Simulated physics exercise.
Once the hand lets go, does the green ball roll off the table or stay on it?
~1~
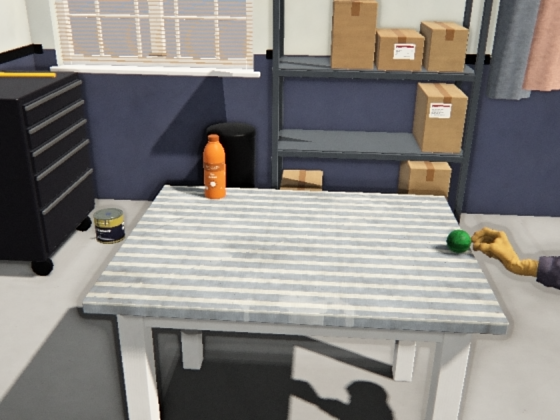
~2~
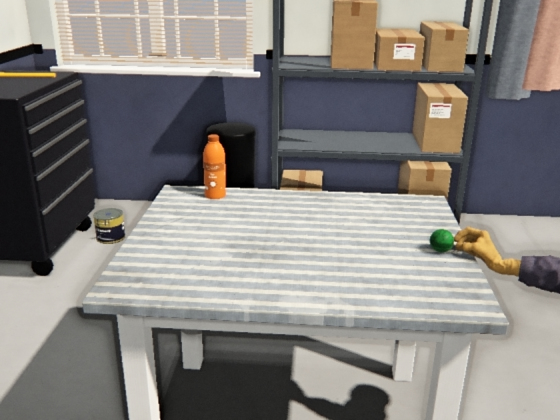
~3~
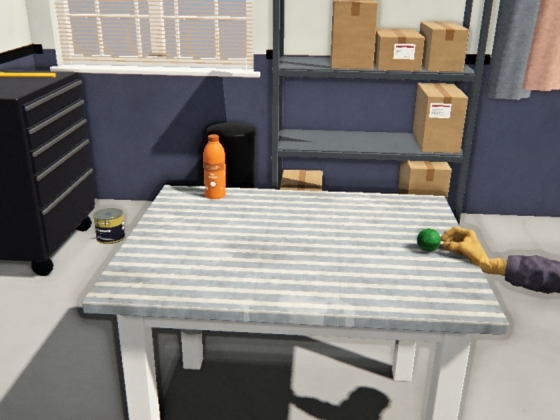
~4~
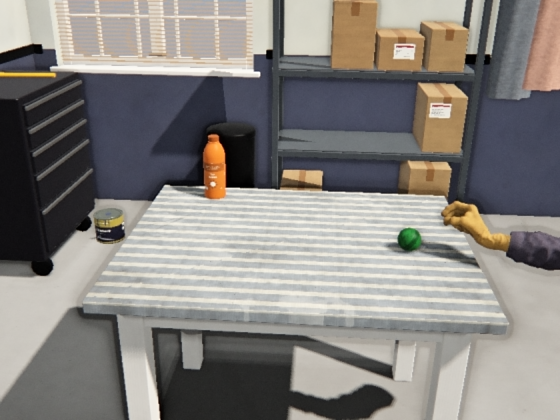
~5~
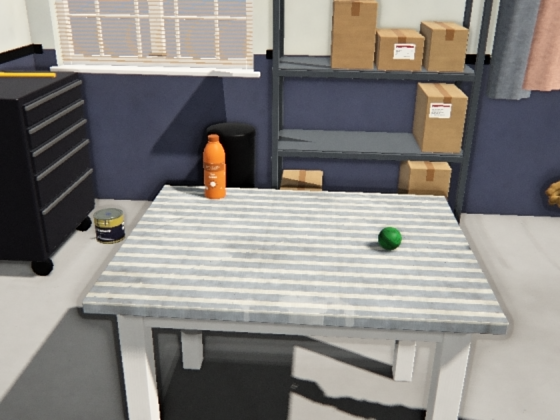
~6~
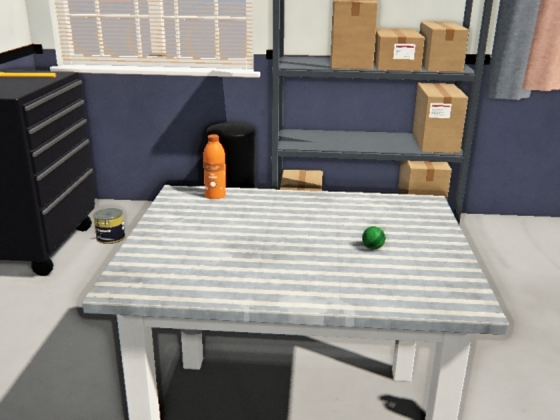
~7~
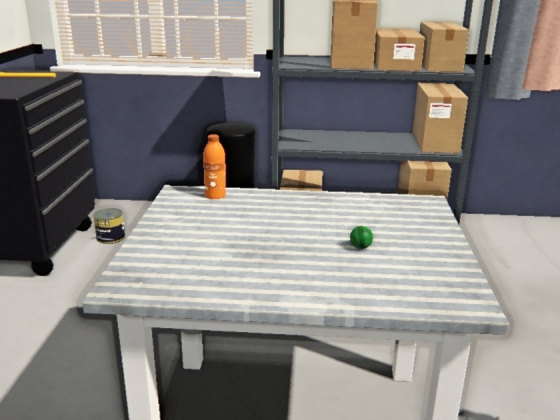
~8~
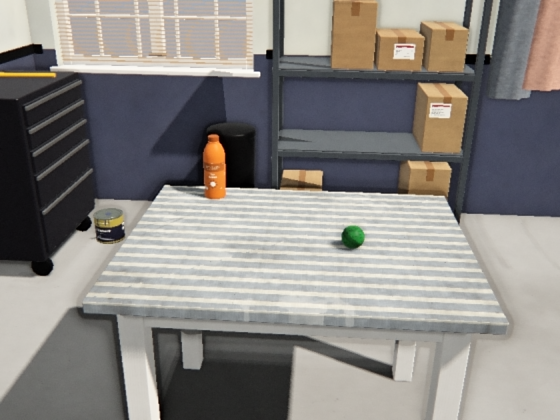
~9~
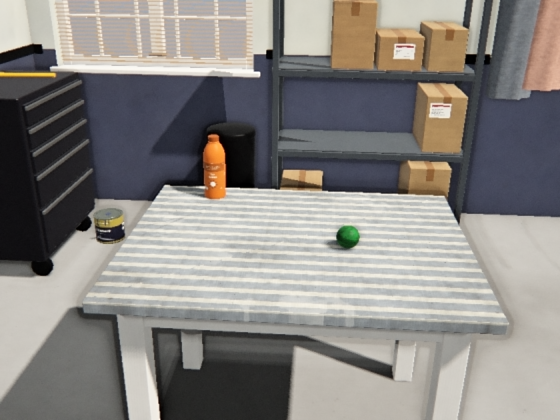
The green ball stays on the table. It rolls left more and more slowly and is still on the tabletop, near the middle, at the end.
